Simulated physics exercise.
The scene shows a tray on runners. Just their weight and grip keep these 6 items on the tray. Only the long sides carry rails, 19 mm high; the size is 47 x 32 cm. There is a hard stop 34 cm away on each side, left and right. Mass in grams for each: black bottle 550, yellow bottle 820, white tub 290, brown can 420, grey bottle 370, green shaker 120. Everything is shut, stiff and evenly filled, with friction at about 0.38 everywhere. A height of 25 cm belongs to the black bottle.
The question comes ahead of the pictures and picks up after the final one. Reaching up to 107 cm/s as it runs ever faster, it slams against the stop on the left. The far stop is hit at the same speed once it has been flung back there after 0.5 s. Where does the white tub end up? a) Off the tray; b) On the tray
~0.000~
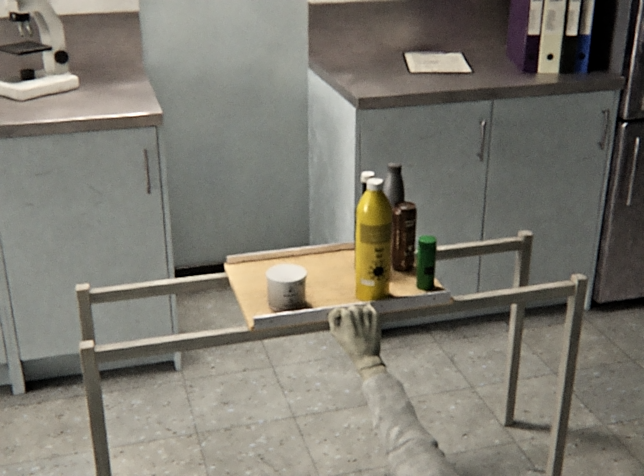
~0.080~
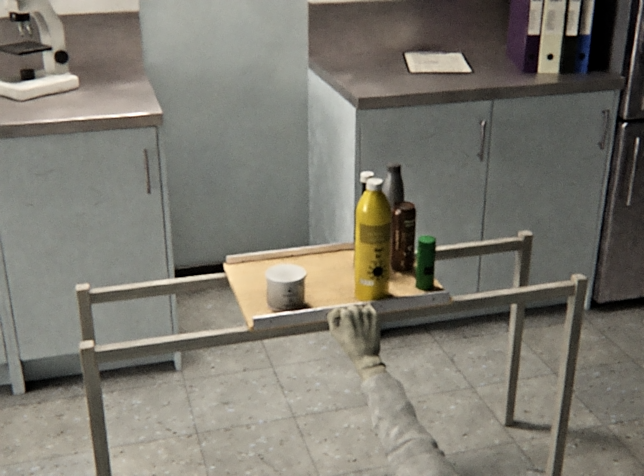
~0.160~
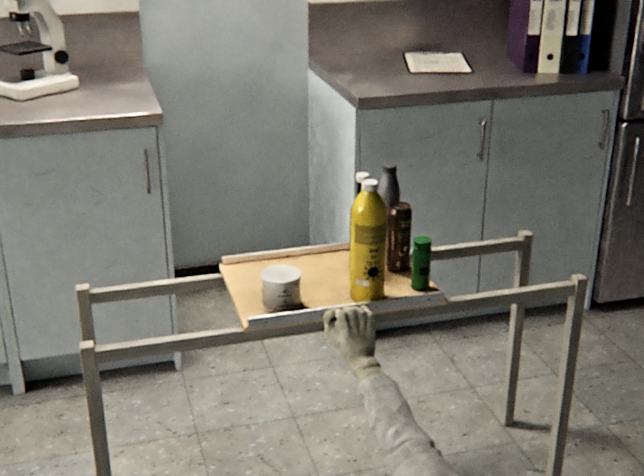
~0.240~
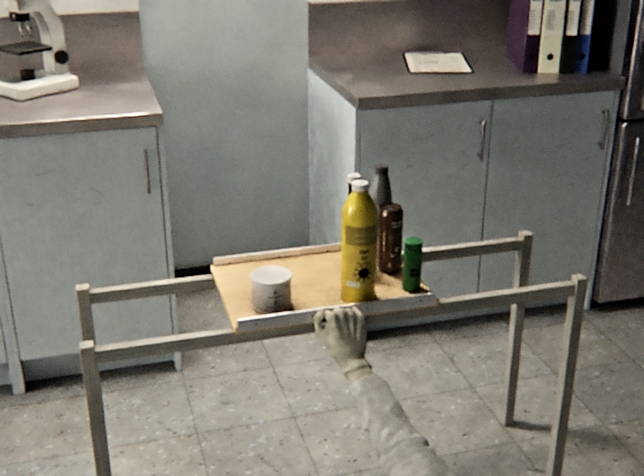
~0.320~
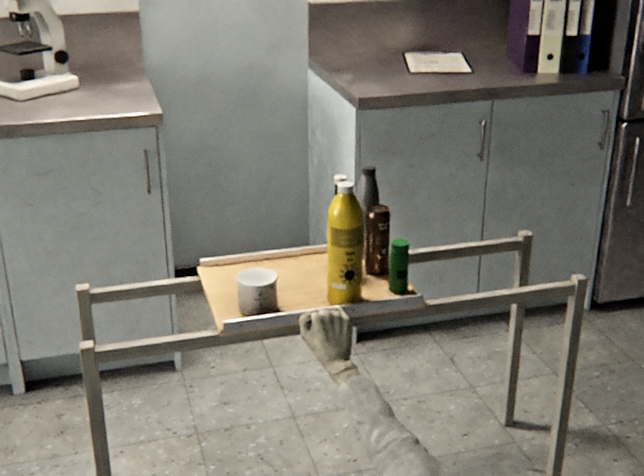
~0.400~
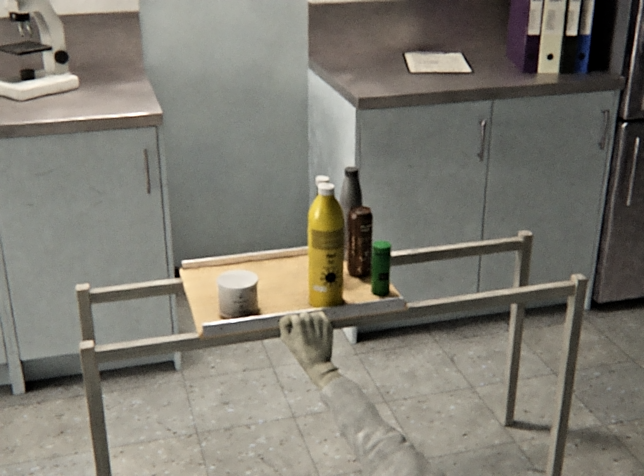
The answer is a.
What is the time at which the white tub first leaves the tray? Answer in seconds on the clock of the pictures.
It happens at about 0.8 s.
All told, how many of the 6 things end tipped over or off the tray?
6.
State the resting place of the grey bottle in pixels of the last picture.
At about (482, 232).
After 0.80 s, tray 34 cm left; white tub now off the tray; grey bottle 27° off upright; black bottle 27° off upright.
After 1.00 s, tray 34 cm left; black bottle on its side; brown can 68° off upright; grey bottle on its side.
After 2.00 s, tray 5 cm left; black bottle on its side; yellow bottle on its side; brown can on its side.
After 2.50 s, tray 34 cm right; black bottle on its side; yellow bottle on its side; brown can on its side.
In the end (4.0 s), off the tray, white tub; toppled on the tray, black bottle, yellow bottle, brown can, grey bottle and green shaker.
